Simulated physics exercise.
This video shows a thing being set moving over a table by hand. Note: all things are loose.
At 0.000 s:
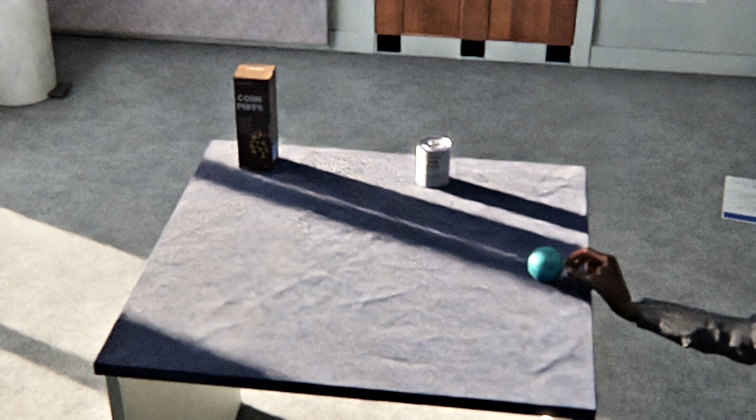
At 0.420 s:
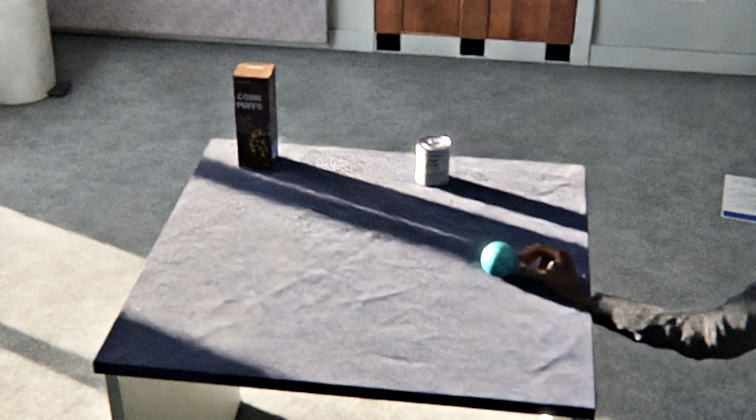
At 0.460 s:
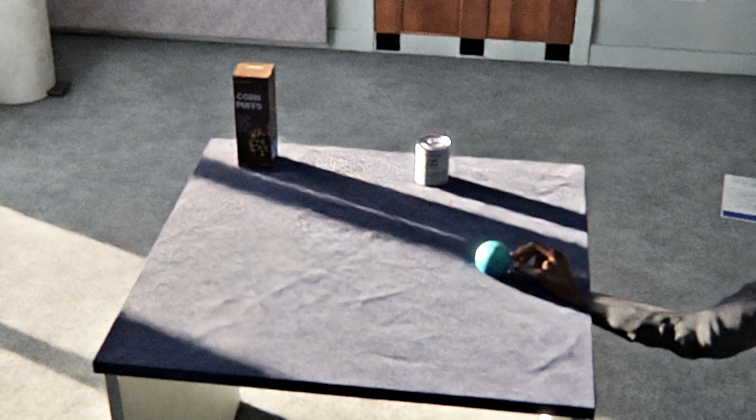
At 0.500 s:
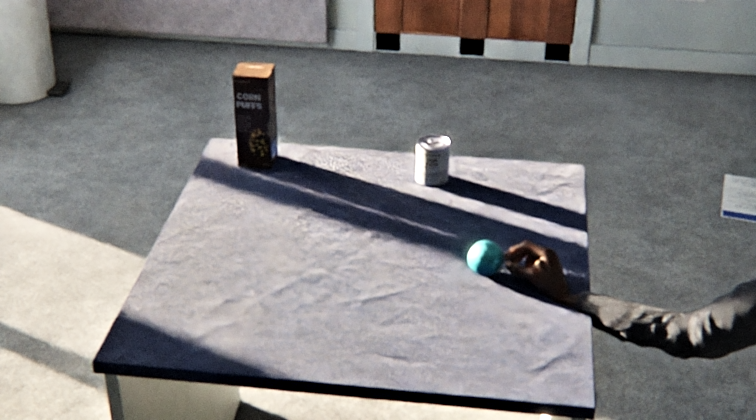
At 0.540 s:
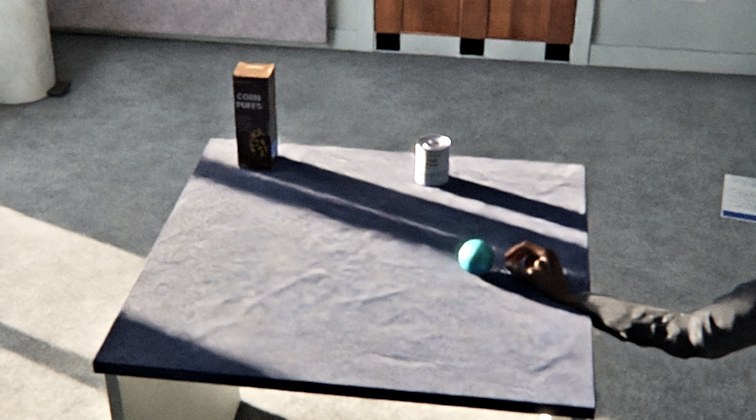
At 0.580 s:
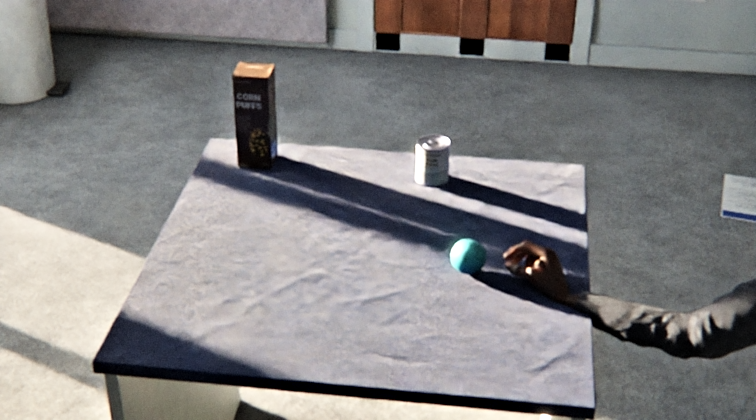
At first, a hand at the right edge of a cloth-covered table holds a turquoise ball, with a Corn Puffs box and a white can standing farther back. The hand moves the ball left across the tabletop, then the ball separates from the fingers and rolls slightly farther left while the hand stays behind.
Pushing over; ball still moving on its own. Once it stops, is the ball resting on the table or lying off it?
On the table.
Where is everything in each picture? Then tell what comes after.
The first frame shows under the hand; turquoise ball (546, 265).
The second frame shows under the hand; turquoise ball (500, 260).
The third frame shows under the hand; turquoise ball (493, 259).
The fourth frame shows turquoise ball (486, 258).
The fifth frame shows turquoise ball (477, 258) moved a little.
The sixth frame shows turquoise ball (469, 257) moved a little.
By 0.88 s, turquoise ball moved well along near (412, 252).
By 1.28 s, turquoise ball moved well along near (356, 248).
When it is over (2.5 s), moved from the start, turquoise ball. End places, in pixels of the last picture, turquoise ball near (306, 244).
